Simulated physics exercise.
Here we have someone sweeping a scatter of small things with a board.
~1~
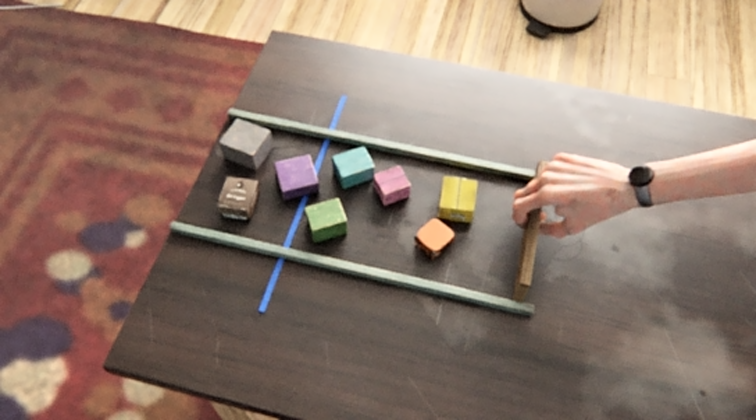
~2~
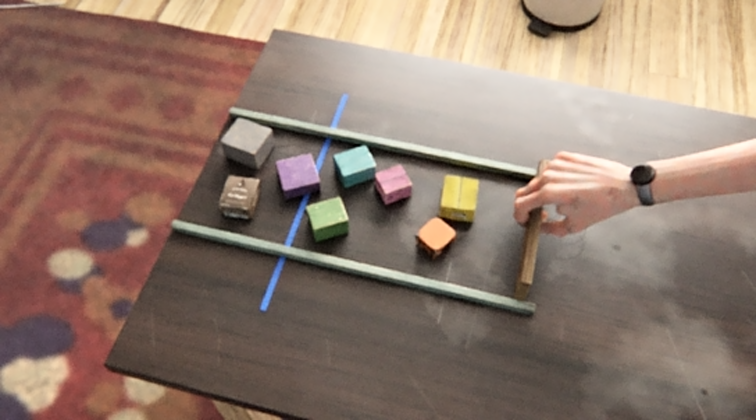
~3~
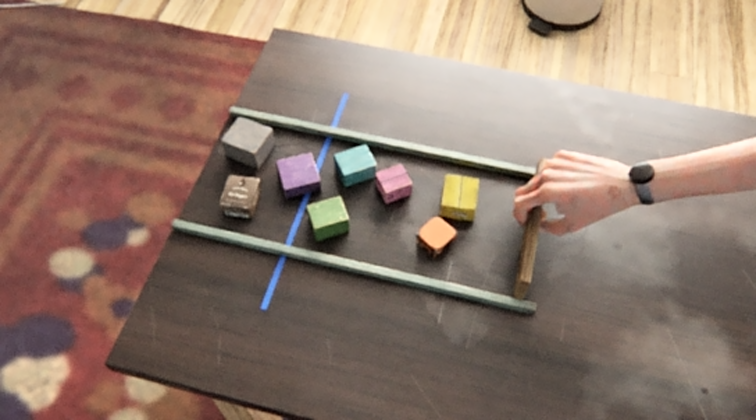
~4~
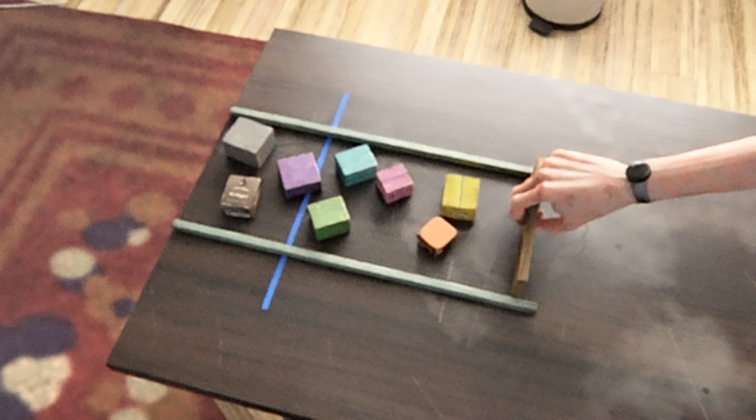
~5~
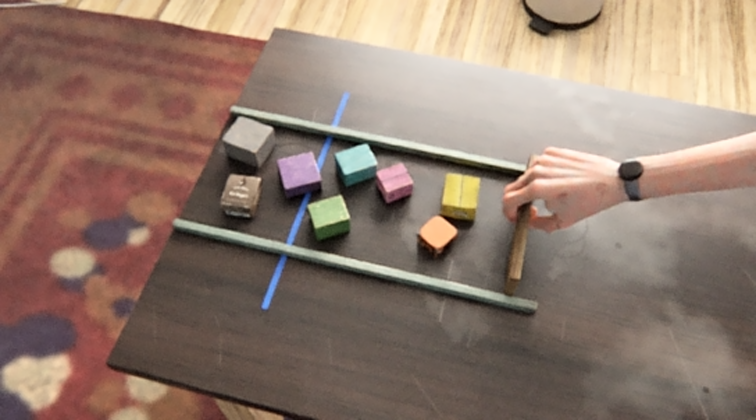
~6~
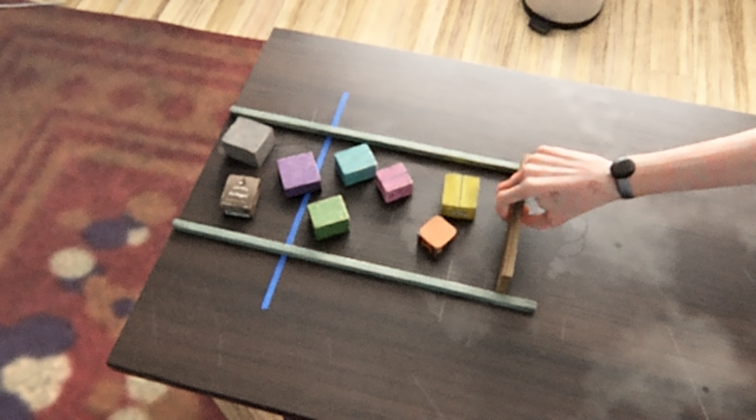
A hand wearing a dark watch holds a wooden board upright at the right end of two pale rails on a dark table, then slides it slightly left. The colourful blocks scattered between the rails, on both sides of a blue strip, stay in place as the gap narrows.
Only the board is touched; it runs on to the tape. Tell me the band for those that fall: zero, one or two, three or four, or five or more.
The number that fall off is zero.
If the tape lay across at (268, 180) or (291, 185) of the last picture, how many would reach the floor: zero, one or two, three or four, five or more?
In that order: Just one or two; none.
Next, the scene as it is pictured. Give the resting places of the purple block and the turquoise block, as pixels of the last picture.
About (247, 171), and the other about (272, 144).
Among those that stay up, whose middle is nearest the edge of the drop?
The grey block.
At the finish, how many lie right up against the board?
In contact: 2.
Soon after, none off yet; grey block at rest near (249, 142); brown box at rest near (241, 196); purple block at rest near (299, 175).
Then, none off yet; grey block at rest near (249, 142); brown box moving near (235, 199); purple block moved about its own width near (270, 176).
At rest, the number that fall off is zero.
